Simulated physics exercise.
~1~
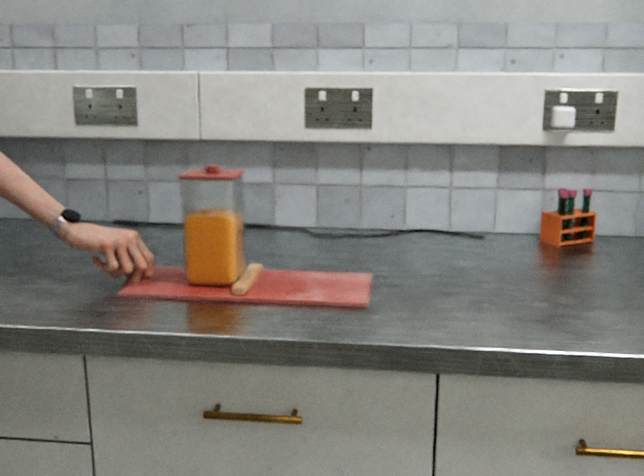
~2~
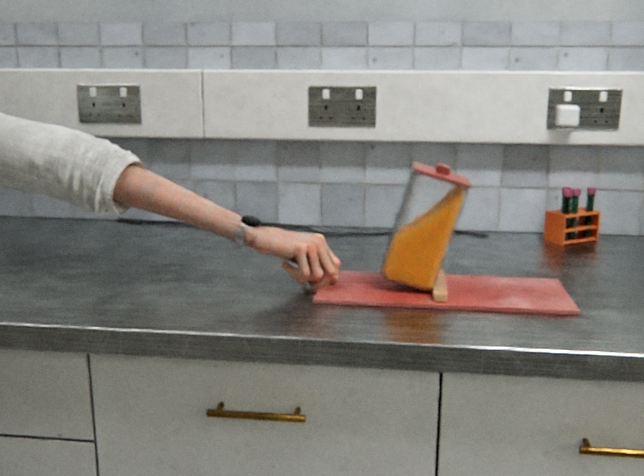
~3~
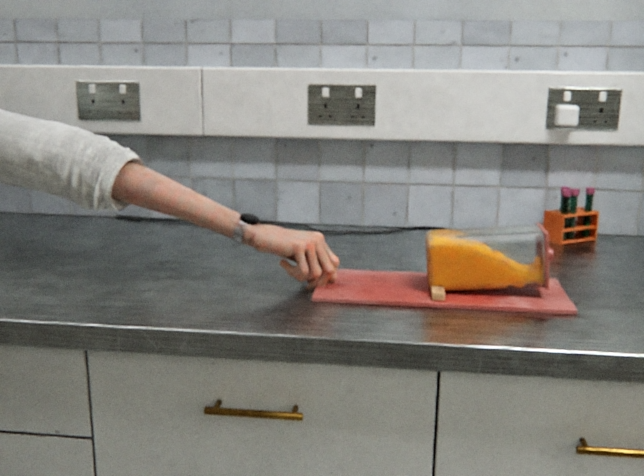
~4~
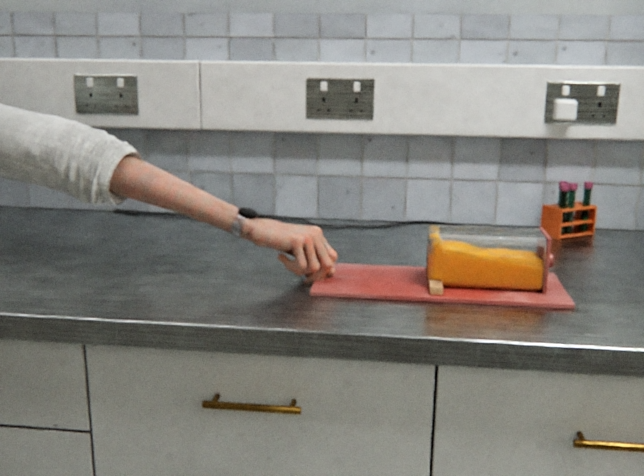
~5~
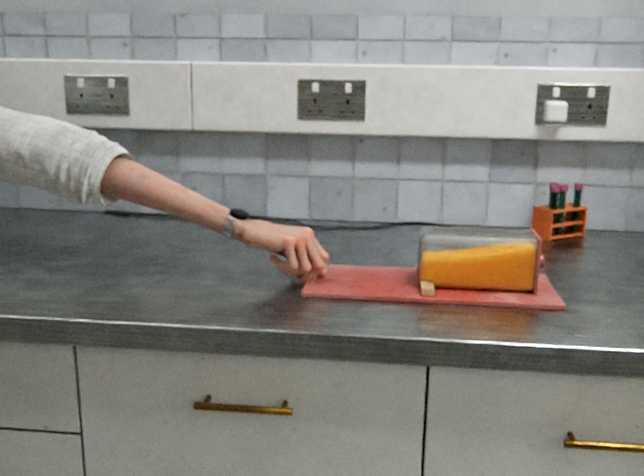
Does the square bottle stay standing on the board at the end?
No, the square bottle topples to the right over the wooden strip and ends up lying on its side on the board.
